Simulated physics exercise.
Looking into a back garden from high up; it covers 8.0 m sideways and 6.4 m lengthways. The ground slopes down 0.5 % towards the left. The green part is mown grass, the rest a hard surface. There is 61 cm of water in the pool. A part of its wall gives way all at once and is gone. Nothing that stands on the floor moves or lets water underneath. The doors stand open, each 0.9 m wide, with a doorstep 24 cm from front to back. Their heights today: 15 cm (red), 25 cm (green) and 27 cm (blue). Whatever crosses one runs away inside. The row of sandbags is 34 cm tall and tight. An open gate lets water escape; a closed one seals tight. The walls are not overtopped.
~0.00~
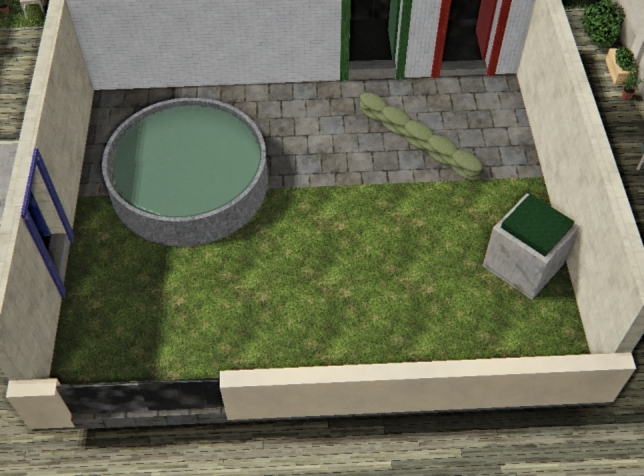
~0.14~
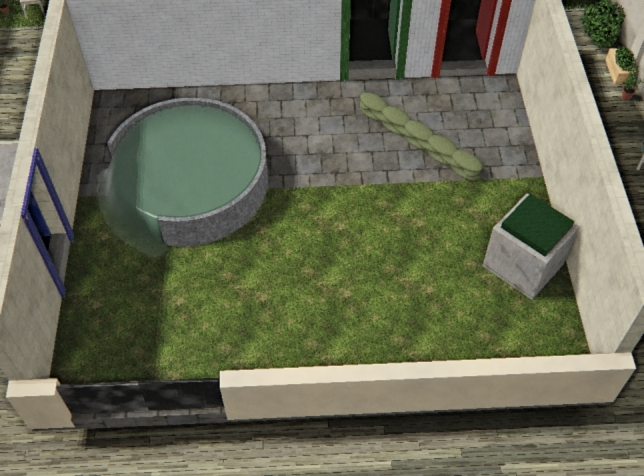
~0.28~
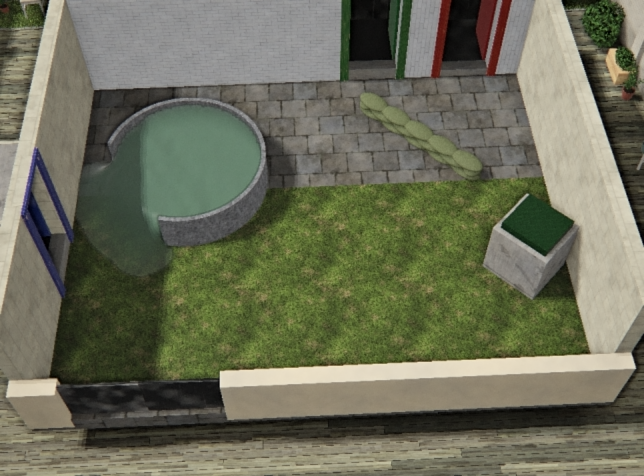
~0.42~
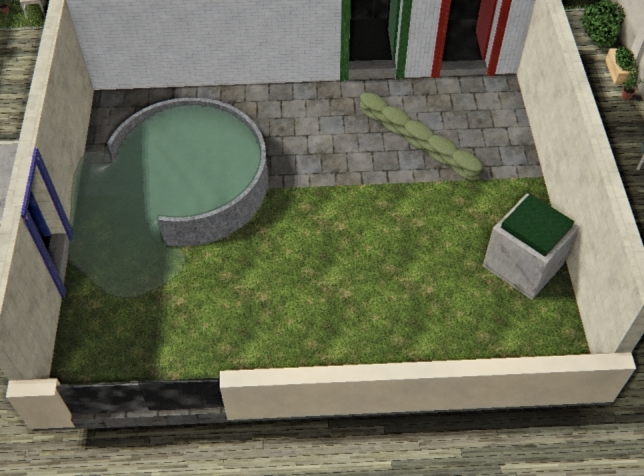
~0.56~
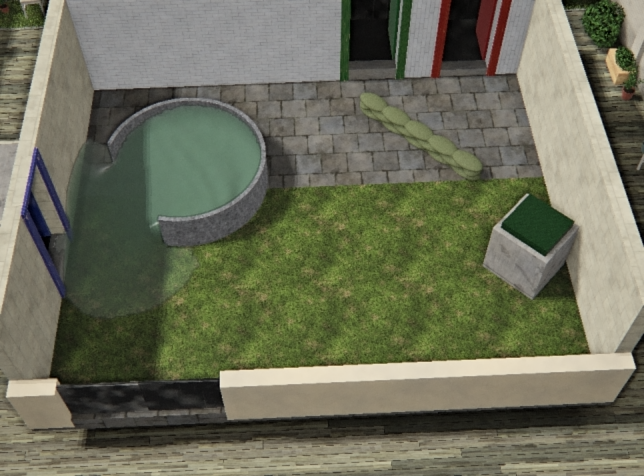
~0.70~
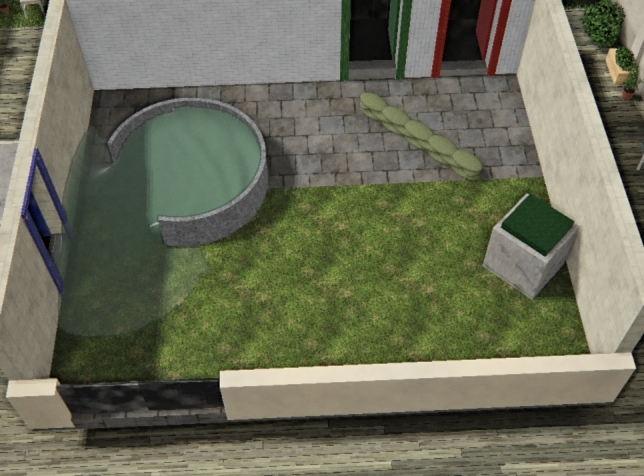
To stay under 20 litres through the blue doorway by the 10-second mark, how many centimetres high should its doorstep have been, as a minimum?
About 31 cm.
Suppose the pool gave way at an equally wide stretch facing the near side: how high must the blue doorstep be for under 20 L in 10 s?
About 12.5 cm.
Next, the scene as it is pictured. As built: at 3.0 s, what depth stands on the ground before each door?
Depths in cm: Red 0, green 0, blue 23.
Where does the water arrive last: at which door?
The red one.
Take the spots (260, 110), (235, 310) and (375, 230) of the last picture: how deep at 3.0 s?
Roughly 2, 2 and 0 cm, in turn.
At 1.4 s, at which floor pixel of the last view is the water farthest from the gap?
At about (46, 405).
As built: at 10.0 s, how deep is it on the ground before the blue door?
Some 8.5 cm.
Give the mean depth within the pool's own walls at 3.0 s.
Some 22 cm.
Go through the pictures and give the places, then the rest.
In the first frame, still water, 61 cm deep, in the pool at (185, 159); the blue door at (50, 229) is dry.
In the second frame, the gap is at (119, 207), the front 0.3 m out at (151, 253); the back of the pool holds 61 cm.
In the third frame, the gap is at (120, 208), the front 0.7 m out at (138, 272); the back of the pool holds 61 cm.
In the fourth frame, the gap is at (120, 209), the front 1.1 m out at (110, 290); the back of the pool holds 61 cm.
In the fifth frame, the front is at (85, 307), 1.6 m from the gap at (120, 210); 3.6 m2 of floor is wet, 61 cm left at the back.
In the sixth frame, the front is at (59, 322), 2.0 m from the gap at (121, 210); 4.3 m2 of floor is wet, 59 cm left at the back; water is at the blue door at (50, 229).
After 1.4 s water covers 20 % of the floor, deepest (48 cm) near (76, 215); 37 cm at the blue door, 8 litres in over its 27 cm doorstep.
After 3.0 s water covers 30 % of the floor, deepest (36 cm) near (46, 405); 23 cm at the blue door, 37 litres in over its 27 cm doorstep.
After 10.0 s water covers 95 % of the floor, deepest (10 cm) near (46, 405); 9 cm at the blue door, 38 litres in over its 27 cm doorstep.
At the blue door as built, the water arrived by 0.6 s and peaked near 41 cm at 0.7 s.
With a doorstep of 26.5 cm, 43 litres would have come in within the 10 s; with 35.5 cm, 5 litres. So under 20 litres takes about 31 cm.
